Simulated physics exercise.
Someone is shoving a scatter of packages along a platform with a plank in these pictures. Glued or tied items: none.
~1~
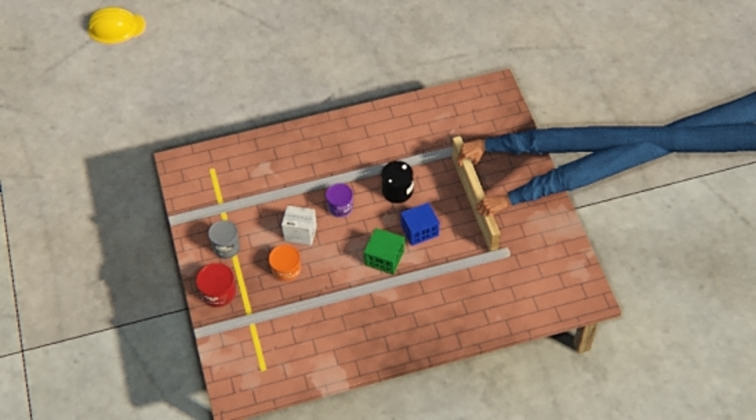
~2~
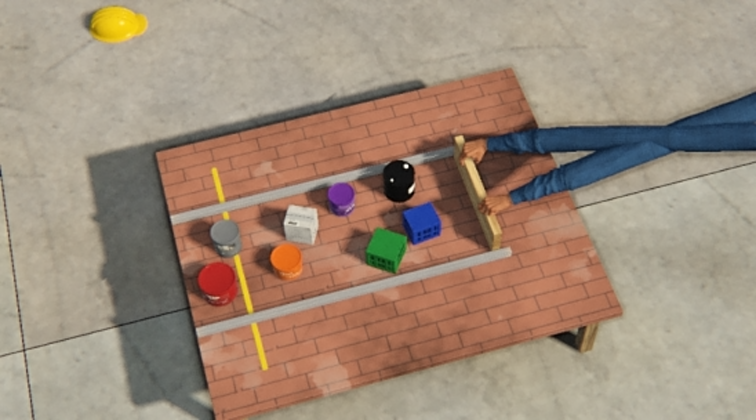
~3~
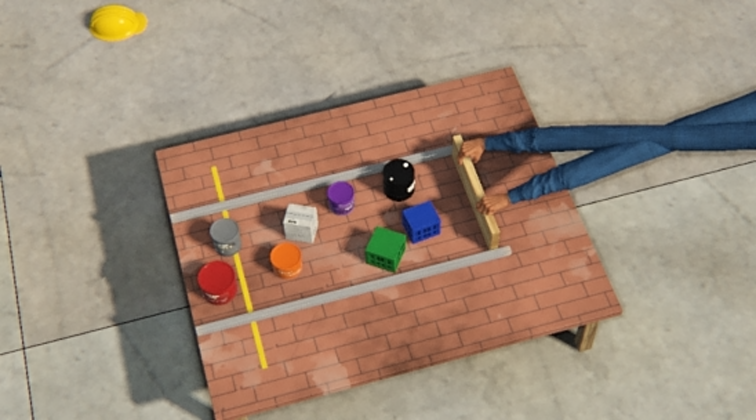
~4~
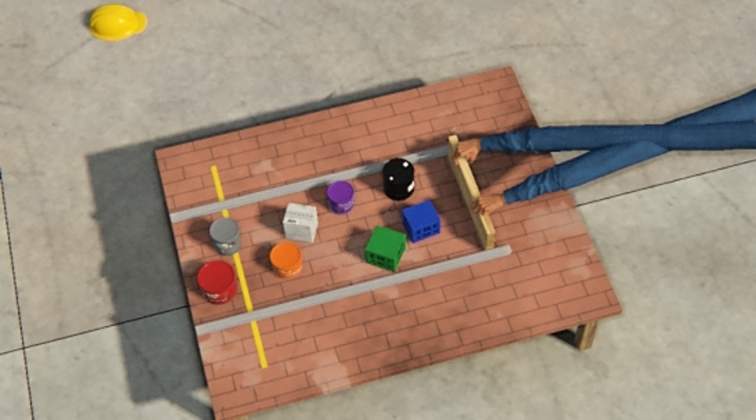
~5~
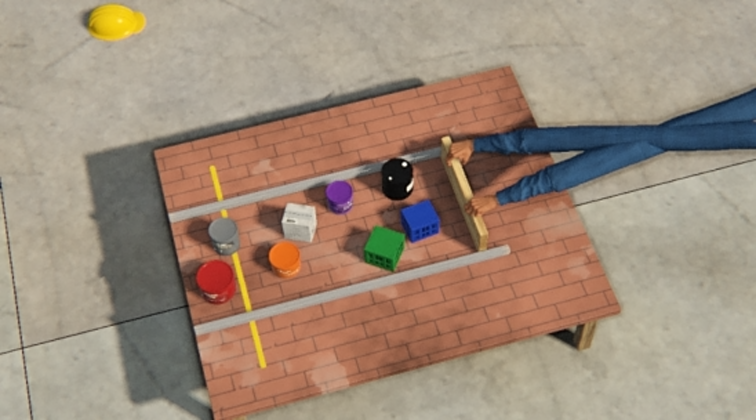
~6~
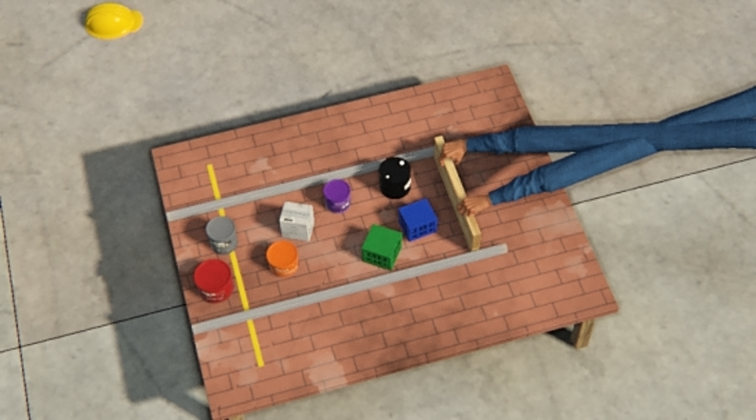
Two hands sliding a wooden plank slightly left across a brick-patterned platform, while the scattered buckets and crates ahead stay essentially still.
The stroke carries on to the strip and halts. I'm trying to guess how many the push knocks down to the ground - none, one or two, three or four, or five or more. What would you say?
Just one, or two at most, falls.
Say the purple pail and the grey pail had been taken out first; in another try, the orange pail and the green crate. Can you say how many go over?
That makes 1 fallen, then 0 fallen in the other try.
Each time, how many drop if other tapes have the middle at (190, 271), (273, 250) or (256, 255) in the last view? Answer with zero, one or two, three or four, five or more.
Result per tape, in order - five or over / zero / none at all.
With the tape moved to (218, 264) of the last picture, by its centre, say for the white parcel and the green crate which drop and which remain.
The white parcel remains in place, the green crate remains in place.
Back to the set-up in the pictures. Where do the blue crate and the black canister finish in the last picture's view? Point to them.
Reading them off: First (221, 269); then (207, 219).
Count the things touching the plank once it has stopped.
That number would be 4.
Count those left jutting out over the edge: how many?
I count 3 overhanging.
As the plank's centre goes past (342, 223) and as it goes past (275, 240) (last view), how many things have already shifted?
5 and 8.
Soon after, none off yet; red pail at rest near (214, 282); grey pail at rest near (222, 236); orange pail at rest near (283, 259).
After that, none off yet; red pail at rest near (214, 282); grey pail at rest near (222, 236); orange pail displaced a little near (270, 263).
In the end, the number that fall off is one or two; gone, red pail.
